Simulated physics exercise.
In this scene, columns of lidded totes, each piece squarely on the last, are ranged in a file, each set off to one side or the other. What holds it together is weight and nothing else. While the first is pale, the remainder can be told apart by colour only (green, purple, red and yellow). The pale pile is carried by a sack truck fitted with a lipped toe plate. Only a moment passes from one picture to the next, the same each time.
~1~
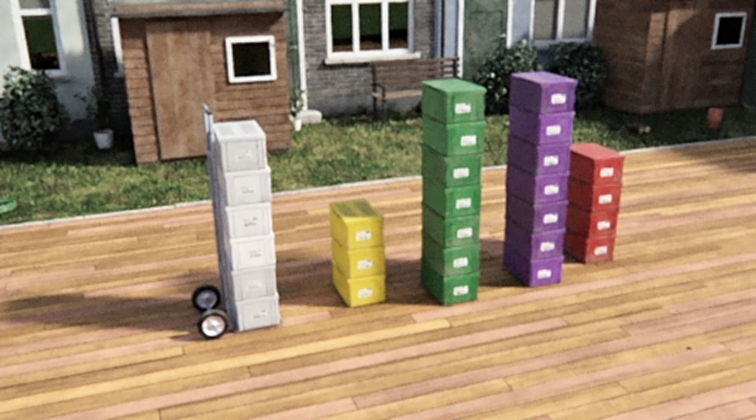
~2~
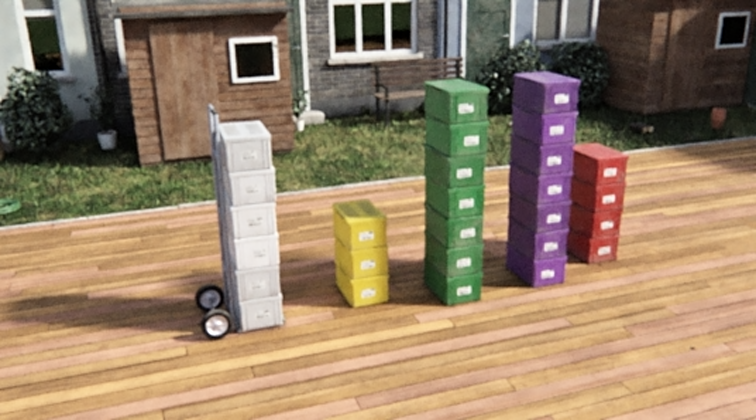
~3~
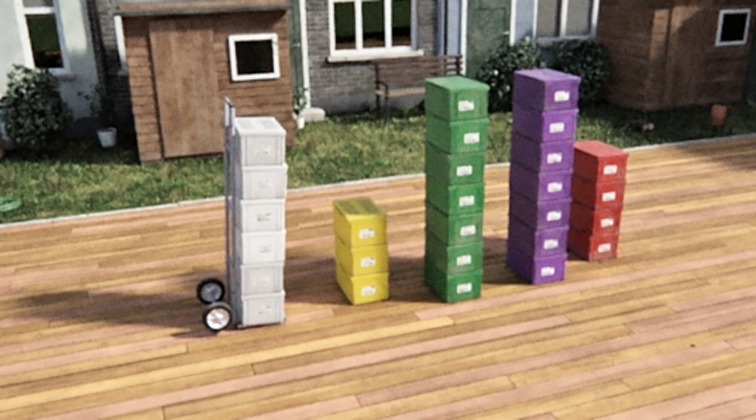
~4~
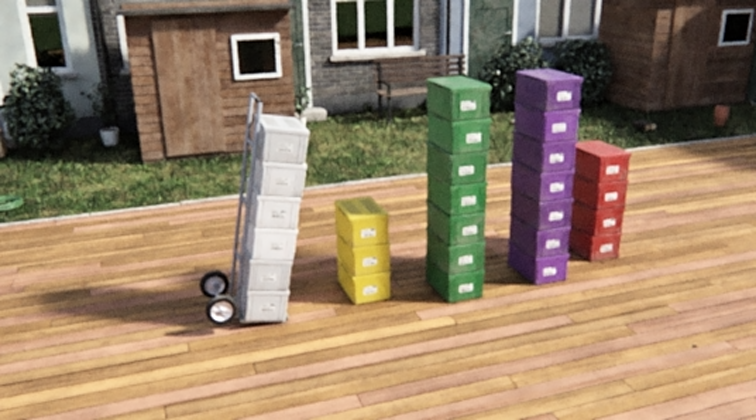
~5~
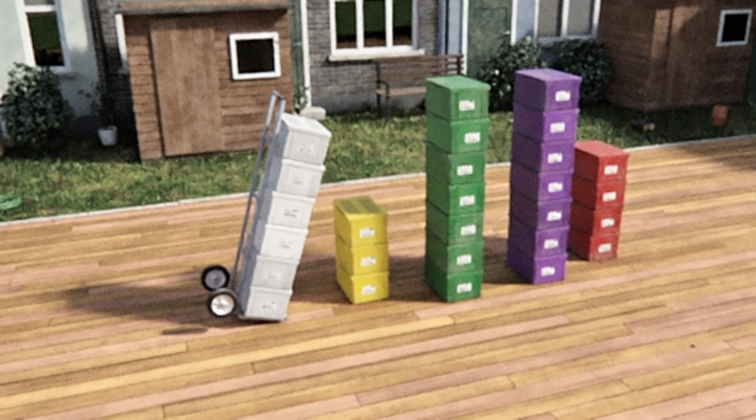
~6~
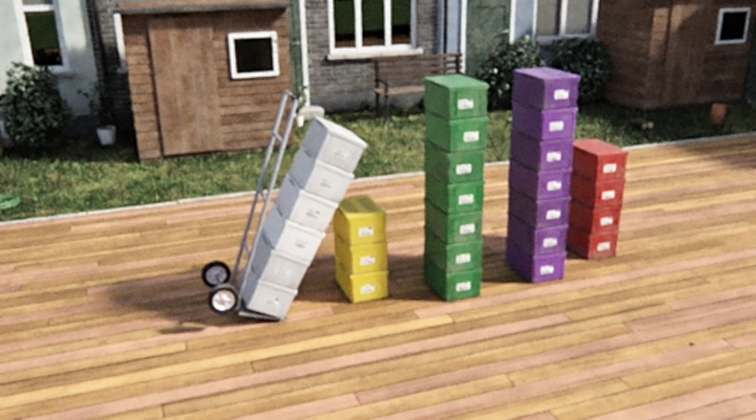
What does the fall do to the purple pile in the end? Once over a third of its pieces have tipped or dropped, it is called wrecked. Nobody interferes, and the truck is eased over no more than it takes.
In the end it does not wreck it.
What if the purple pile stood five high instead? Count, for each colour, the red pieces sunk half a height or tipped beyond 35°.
By colour: Red 0.
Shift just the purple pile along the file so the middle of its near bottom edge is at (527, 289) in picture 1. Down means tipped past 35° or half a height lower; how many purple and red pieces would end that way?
Down at the end: Purple 0, red 0.
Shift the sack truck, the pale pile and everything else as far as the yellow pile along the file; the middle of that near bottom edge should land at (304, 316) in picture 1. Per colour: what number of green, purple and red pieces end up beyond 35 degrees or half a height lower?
Green: 0; purple: 0; red: 0.
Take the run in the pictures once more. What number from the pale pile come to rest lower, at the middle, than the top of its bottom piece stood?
Altogether it is 2.
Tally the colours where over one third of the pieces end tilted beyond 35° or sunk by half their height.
0.
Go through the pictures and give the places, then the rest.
In the first picture (pixels give the middle of a visible side), truck frame (214, 161) level; top purple tote (559, 98); top yellow tote (365, 234); none of the others has stirred.
In the second picture, truck frame (219, 161) rocked barely; top purple tote (562, 98).
In the third picture, truck frame (233, 154) rocked barely, top of the pale pile leaning barely; top purple tote (562, 95); none of the others has stirred.
In the fourth picture, truck frame (255, 149) rocked a little, top of the pale pile leaning a little; top purple tote (564, 95); none of the others has stirred.
In the fifth picture, truck frame (273, 145) rocked clearly, top of the pale pile leaning clearly; top purple tote (563, 95); none of the others has stirred.
In the sixth picture, truck frame (283, 144) rocked clearly, top of the pale pile leaning well over; top purple tote (561, 93); top red tote (612, 167); none of the others has stirred.
Shortly afterwards, 0 of the pale pile down; none of the 7 purple totes down (0 of 21 in all colours); top purple tote unmoved.
Next, 6 of the pale pile down; none of the 7 purple totes down (0 of 21 in all colours); top purple tote unmoved.
Some moments later, 5 of the pale pile down; none of the 7 purple totes down (0 of 21 in all colours); top purple tote unmoved; top yellow tote a little from its place.
Afterwards, 6 of the pale pile down; none of the 7 purple totes down (0 of 21 in all colours); top purple tote unmoved; top yellow tote half its height from its place.
In the end, 6 of the pale pile down; none of the 7 purple totes down (0 of 21 in all colours); top purple tote unmoved; top yellow tote half its height from its place. From the last view, middles, top purple tote near (545, 88), top yellow tote near (379, 217).
